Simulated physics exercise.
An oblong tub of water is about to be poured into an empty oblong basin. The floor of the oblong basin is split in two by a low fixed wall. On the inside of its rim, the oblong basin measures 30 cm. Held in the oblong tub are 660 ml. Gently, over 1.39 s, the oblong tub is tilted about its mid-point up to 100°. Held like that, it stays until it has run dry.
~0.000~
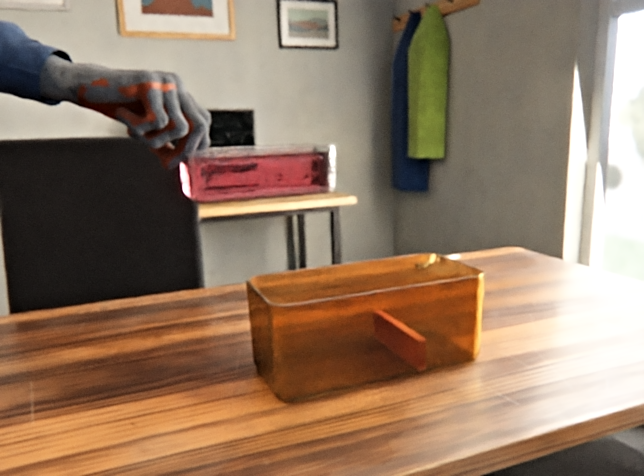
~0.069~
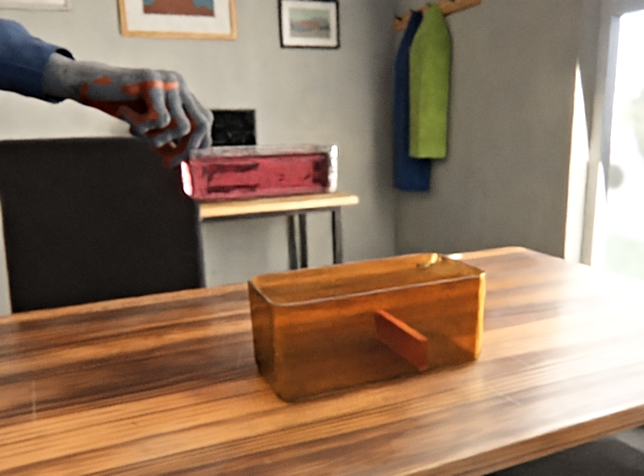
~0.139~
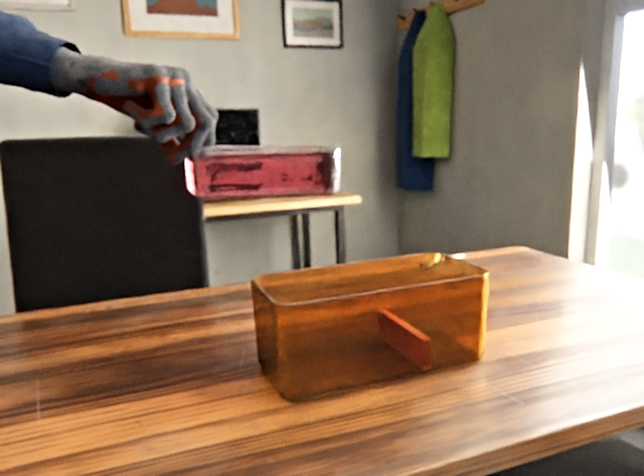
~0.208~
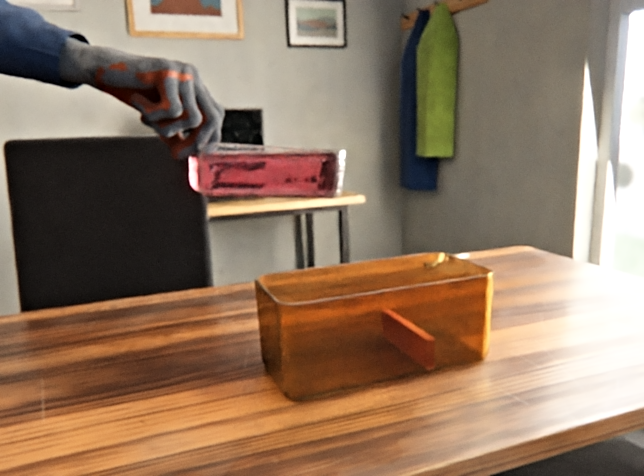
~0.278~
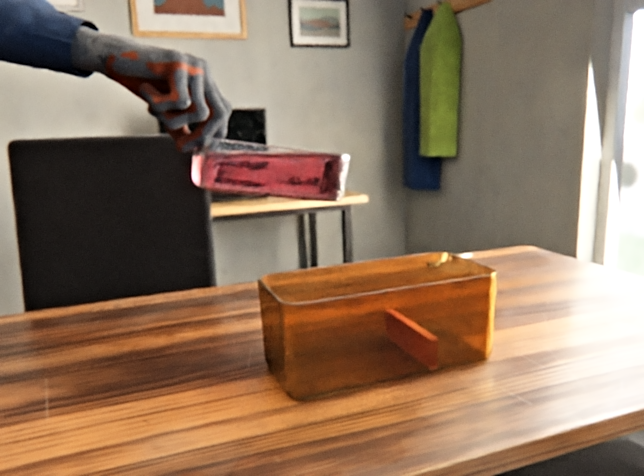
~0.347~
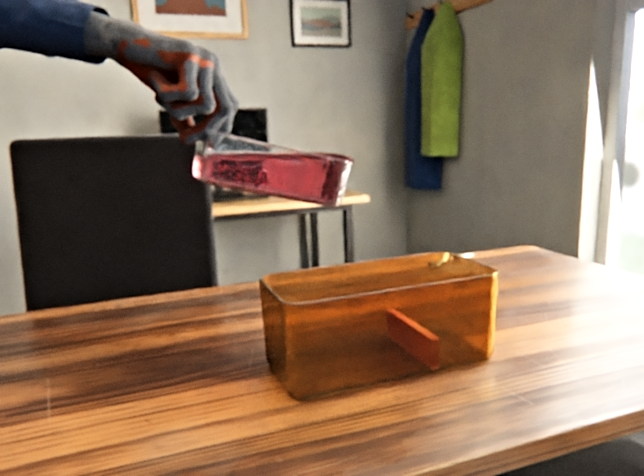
In a room with a wooden table, a gloved hand holds a clear oblong tub of reddish liquid above and behind an empty amber basin with an upright divider inside, then gradually tilts the tub's right end slightly downward.
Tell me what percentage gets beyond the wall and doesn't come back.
Around 16 % gets beyond the wall and stays.
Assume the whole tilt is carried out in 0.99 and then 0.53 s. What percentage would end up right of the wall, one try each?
Try 1: Approx. 10 %; try 2: Approx. 10 %.
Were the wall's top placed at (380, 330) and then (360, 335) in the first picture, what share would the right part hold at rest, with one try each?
First try about 50 %, second try about 65 %.
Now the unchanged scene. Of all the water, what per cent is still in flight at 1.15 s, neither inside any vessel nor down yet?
Near 5 in a hundred.
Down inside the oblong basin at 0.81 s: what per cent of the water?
I reckon close to 36 percent of it.
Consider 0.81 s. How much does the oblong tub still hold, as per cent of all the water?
Near 22 in a hundred.
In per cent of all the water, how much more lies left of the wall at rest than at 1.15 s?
Close to 8% of the whole.
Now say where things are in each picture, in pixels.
The first picture shows tilt 0°; pouring edge (324, 147); surface from (185, 159) to (321, 152); the oblong basin's rim runs from (257, 292) to (459, 264); the wall's top is at (398, 325).
The second picture shows tilt 1°; pouring edge (326, 147); surface from (187, 158) to (323, 153).
The third picture shows tilt 2°; pouring edge (330, 149); surface from (190, 157) to (327, 153).
The fourth picture shows tilt 5°; pouring edge (334, 152); surface from (195, 155) to (331, 153).
The fifth picture shows tilt 10°; pouring edge (338, 157); surface from (198, 156) to (335, 154).
The sixth picture shows tilt 15°; pouring edge (340, 163); surface from (200, 155) to (337, 158); 3 per cent is over the edge.
By 0.81 s the tilt is 63° and 21 per cent is still to pour, 30 is left of the wall and 6 right of it.
By 1.15 s the tilt is 93° and 5 per cent is still to pour, 67 is left of the wall and 15 right of it.
By 1.50 s the tilt is 100° and 0 per cent is still to pour, 74 is left of the wall and 16 right of it.
By 1.89 s the tilt is 100° and 0 per cent is still to pour, 75 is left of the wall and 16 right of it.
At rest 75 per cent lies left of the wall, 16 right of it and 9 outside.
